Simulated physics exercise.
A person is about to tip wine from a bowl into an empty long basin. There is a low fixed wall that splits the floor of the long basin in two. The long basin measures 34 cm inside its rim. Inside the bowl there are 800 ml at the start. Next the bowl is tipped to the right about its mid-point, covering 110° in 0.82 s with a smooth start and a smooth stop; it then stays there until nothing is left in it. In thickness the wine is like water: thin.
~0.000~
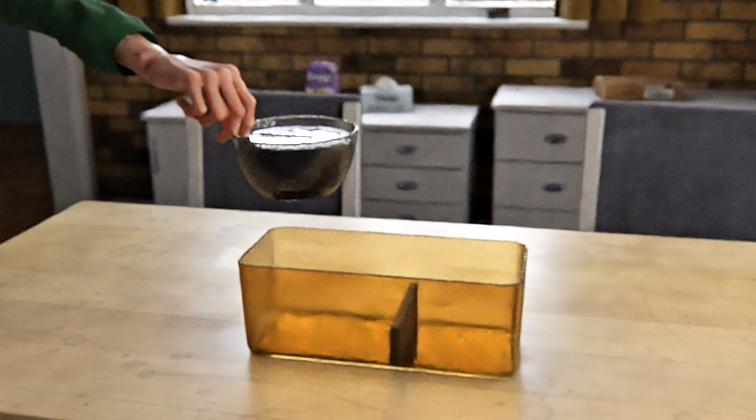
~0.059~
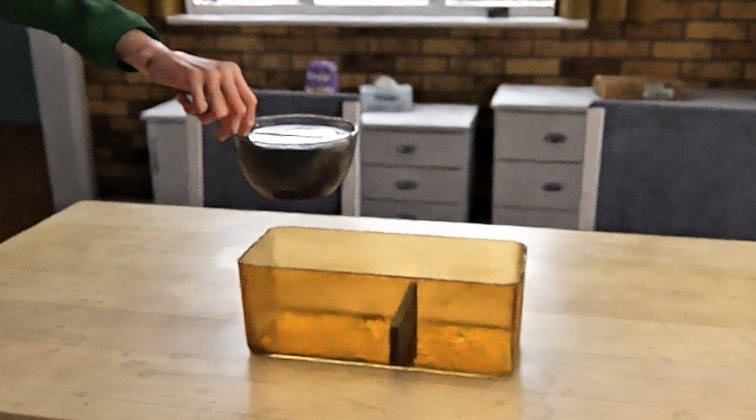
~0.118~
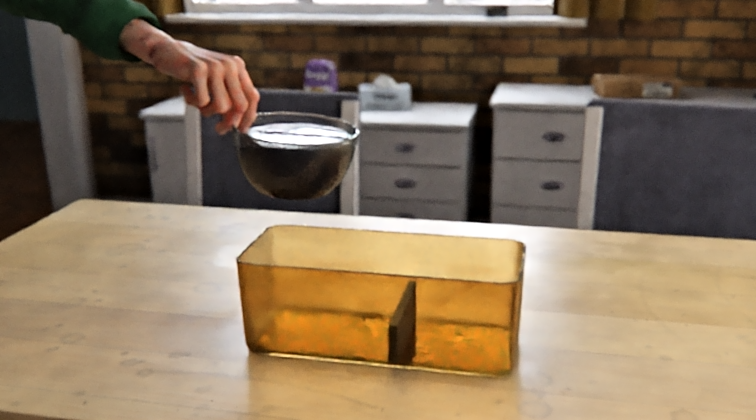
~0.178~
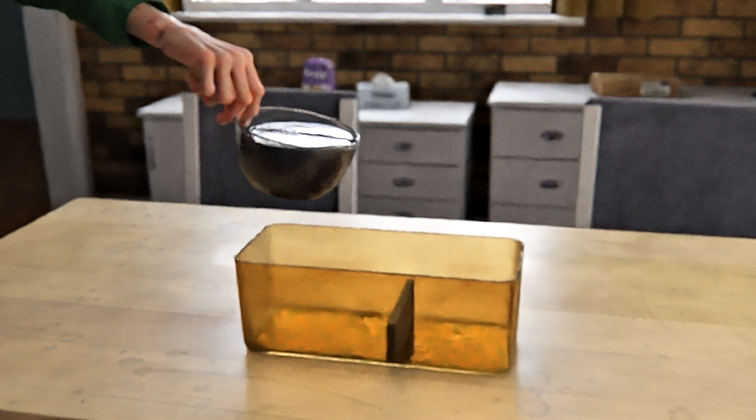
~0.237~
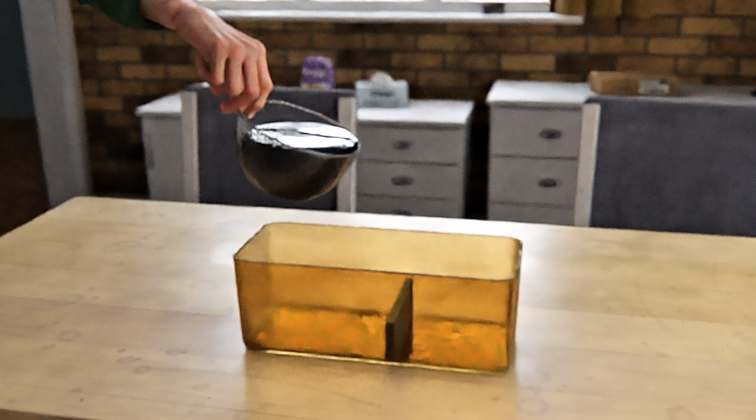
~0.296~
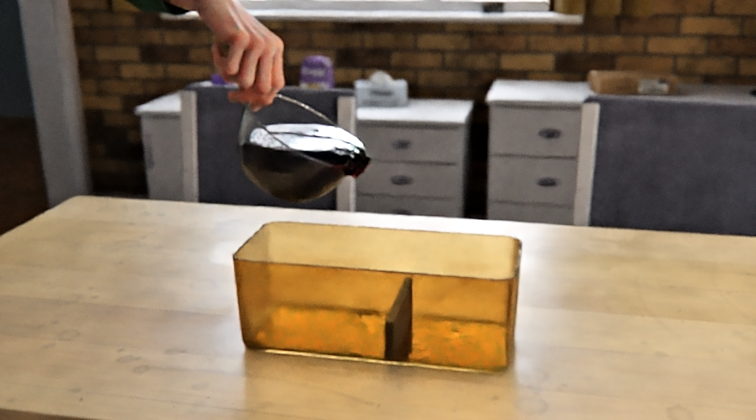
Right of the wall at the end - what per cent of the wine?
Near 42 per cent.
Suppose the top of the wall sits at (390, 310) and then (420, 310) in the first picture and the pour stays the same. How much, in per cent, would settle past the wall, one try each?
I'd put it at about 65 per cent for the first and about 20 per cent for the second.
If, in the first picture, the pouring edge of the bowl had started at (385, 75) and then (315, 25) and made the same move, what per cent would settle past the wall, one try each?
Around 80 per cent first, around 30 per cent next.
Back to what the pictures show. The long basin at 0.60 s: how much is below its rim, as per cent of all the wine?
Estimate - around 54 in a hundred parts.
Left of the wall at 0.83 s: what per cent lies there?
The fraction is near 56 percent.
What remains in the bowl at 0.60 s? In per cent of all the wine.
Roughly 18 percent.
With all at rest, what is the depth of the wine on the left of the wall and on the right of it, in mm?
Around 18 mm deep on the left, around 18 mm deep on the right.
Then, 0.60 s in, the tilt is 92° and 18 per cent is still to pour, 20 is left of the wall and 35 right of it.
Then, 0.83 s in, the tilt is 110° and 0 per cent is still to pour, 56 is left of the wall and 41 right of it.
Then, 1.06 s in, the tilt is 110° and 0 per cent is still to pour, 56 is left of the wall and 42 right of it.
Then, 1.32 s in, the tilt is 110° and 0 per cent is still to pour, 56 is left of the wall and 42 right of it.
Finally, 56 per cent lies left of the wall, 42 right of it and 1 outside.
